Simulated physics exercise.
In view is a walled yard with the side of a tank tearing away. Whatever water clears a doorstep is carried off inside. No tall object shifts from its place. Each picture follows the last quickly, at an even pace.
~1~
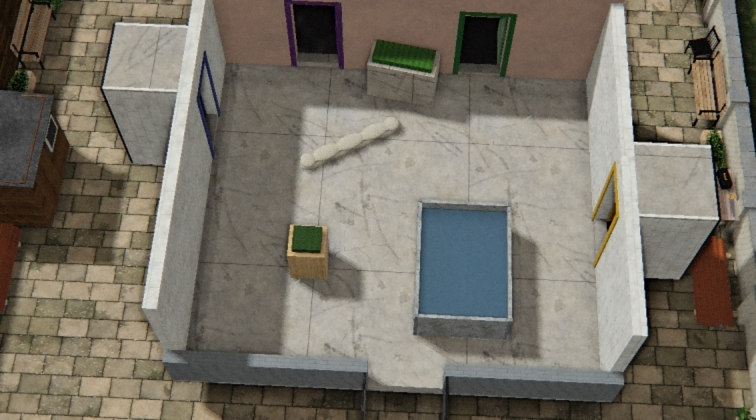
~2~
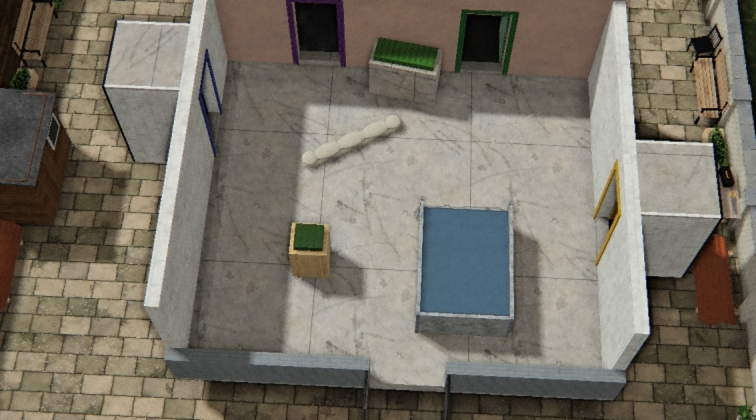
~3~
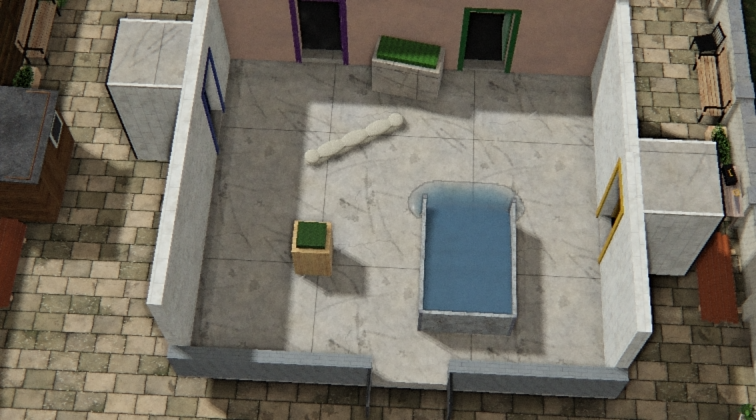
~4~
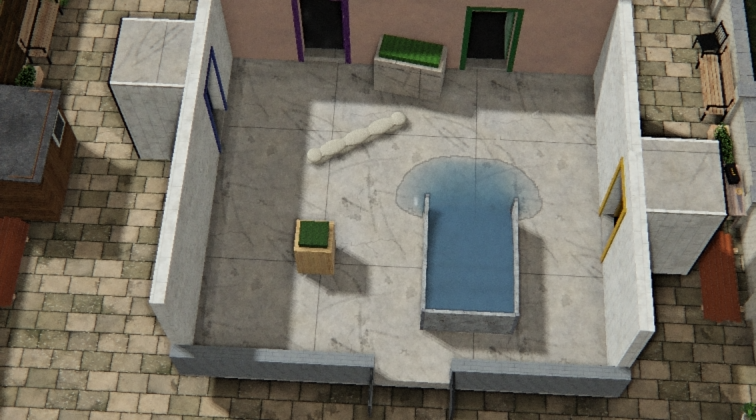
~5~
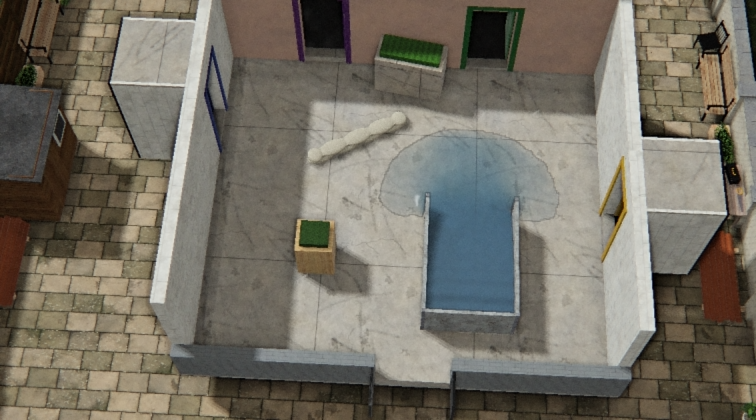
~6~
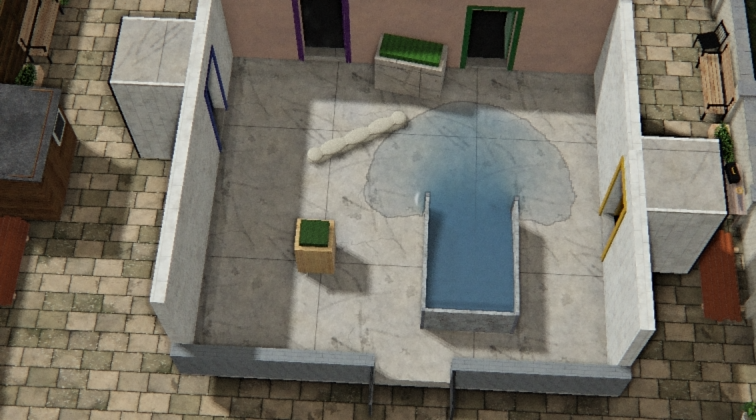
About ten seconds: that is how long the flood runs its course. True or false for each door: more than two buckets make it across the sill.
Green door: True; blue door: False; purple door: False; yellow door: False.
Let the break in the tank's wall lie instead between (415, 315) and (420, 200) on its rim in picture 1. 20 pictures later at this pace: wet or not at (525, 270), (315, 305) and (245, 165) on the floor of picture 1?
Unwetted, submerged, submerged.
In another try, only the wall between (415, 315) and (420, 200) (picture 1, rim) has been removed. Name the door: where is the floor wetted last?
It's the yellow door.
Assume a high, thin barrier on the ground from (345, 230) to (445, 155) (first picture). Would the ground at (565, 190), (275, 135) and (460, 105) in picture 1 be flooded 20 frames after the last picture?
Results in order: Swamped / bone-dry / swamped.
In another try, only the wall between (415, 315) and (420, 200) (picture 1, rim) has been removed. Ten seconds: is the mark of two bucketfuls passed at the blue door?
Blue door: Over the line.
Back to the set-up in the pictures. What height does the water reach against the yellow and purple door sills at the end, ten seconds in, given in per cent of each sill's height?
Some 50 percent, then some 20 percent.
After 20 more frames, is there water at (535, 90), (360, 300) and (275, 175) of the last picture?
Result, in that order: Wetted / not wetted / wetted.
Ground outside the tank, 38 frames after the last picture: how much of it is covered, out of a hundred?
Roughly 75 per cent.
A moment on, water covers 30 % of the floor; the green door over two buckets in, the blue door not reached, the purple door not reached, the yellow door not reached.
Next, water covers 40 % of the floor; the green door far over two buckets in, the blue door not reached, the purple door not reached, the yellow door wet at the sill, nothing in.
Then, water covers 55 % of the floor; the green door far over two buckets in, the blue door wet at the sill, nothing in, the purple door wet at the sill, nothing in, the yellow door wet at the sill, nothing in.
Later, water covers 75 % of the floor; the green door far over two buckets in, the blue door under two buckets in, the purple door wet at the sill, nothing in, the yellow door wet at the sill, nothing in.
In the end, water covers 95 % of the floor; the green door far over two buckets in, the blue door under two buckets in, the purple door wet at the sill, nothing in, the yellow door wet at the sill, nothing in.
